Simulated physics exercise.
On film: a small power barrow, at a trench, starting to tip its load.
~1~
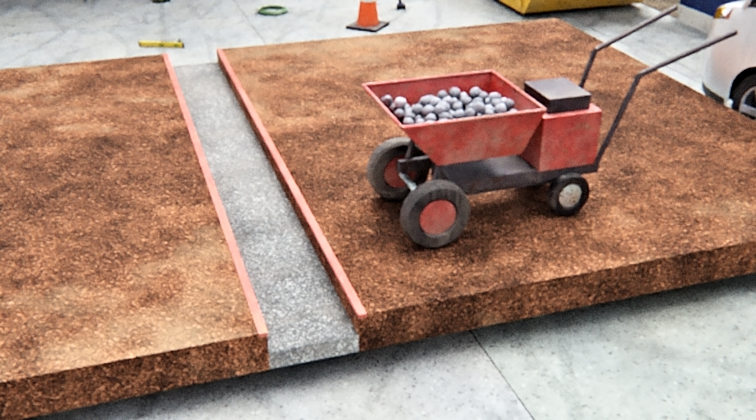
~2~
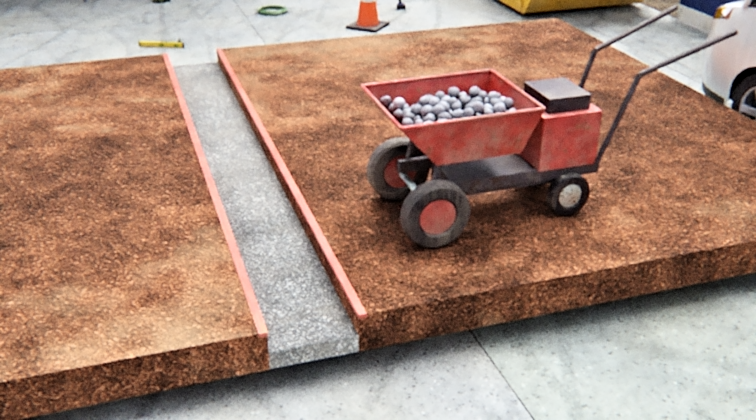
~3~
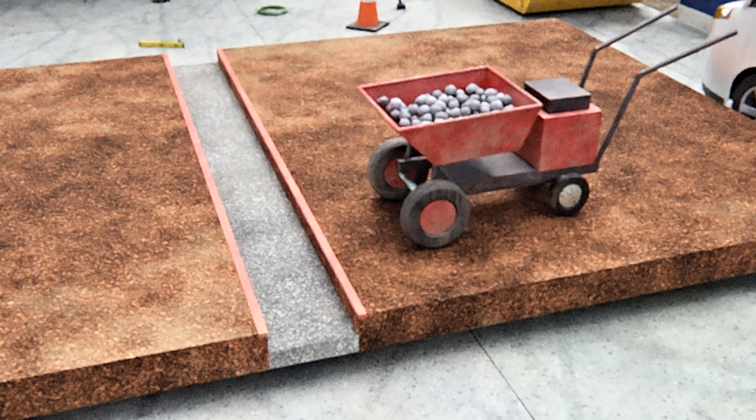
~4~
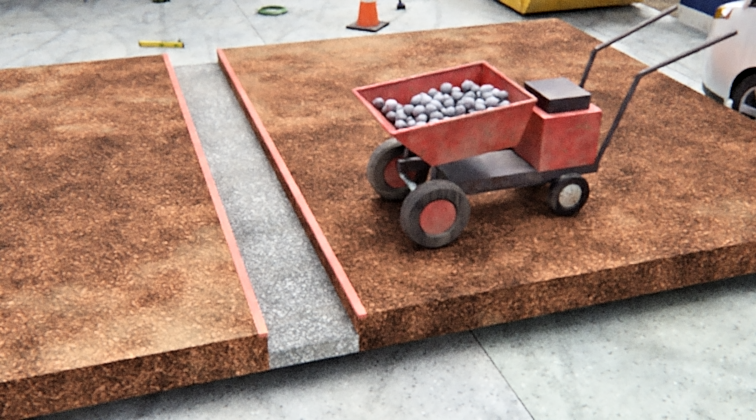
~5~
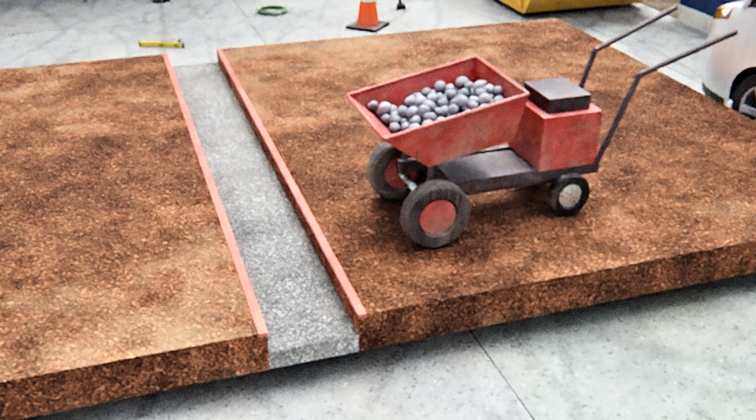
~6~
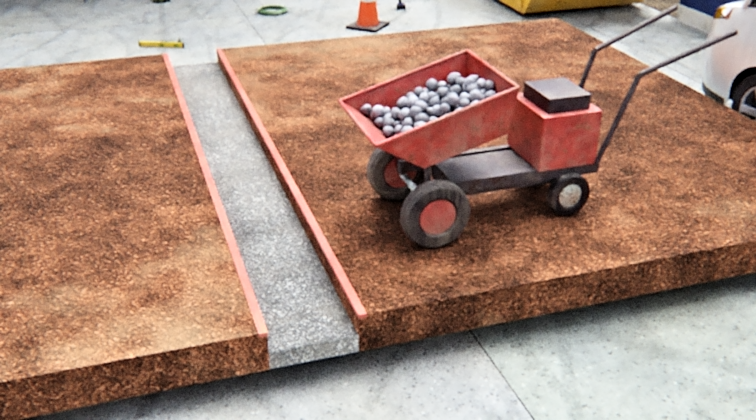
On a workshop-like pale floor, seen from slightly above by a still camera, lies a broad slab of reddish-brown earth cut by a shallow grey trench with red edging. A small red power barrow with dark wheels and handles stands on the right, its skip heaped with round grey cobbles, an orange cone behind. The skip, level at first, slowly tilts forward to the left, while the barrow stays in place.
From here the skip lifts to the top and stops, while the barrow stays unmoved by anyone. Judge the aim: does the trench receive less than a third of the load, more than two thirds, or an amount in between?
My guess is the trench keeps beyond two thirds of it.
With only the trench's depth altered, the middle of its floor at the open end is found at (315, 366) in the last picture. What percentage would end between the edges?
Roughly 100 in a hundred.
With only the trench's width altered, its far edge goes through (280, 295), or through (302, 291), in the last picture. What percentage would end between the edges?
About 70 and 40 per cent.
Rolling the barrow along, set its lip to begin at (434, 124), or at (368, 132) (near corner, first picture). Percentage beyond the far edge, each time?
About 0 % and about 10 %.
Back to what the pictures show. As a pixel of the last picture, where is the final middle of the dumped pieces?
Resting centre, last frame: Roughly (279, 249).
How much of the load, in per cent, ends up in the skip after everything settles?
Result: Close to 10 per cent.
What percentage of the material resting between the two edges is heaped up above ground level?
About 15 %.
Just after the last frame, skip tipped steeply; every one in the skip.
A moment on, skip tipped right over; roughly two thirds in the skip; roughly a third in or heaped over the trench.
Further on, skip tipped right over; about a tenth in the skip; just a few short of the trench; the larger part in or heaped over the trench; just a few beyond it.
When it is over, skip tipped right over; about a tenth in the skip; just a few short of the trench; the larger part in or heaped over the trench; just a few beyond it.
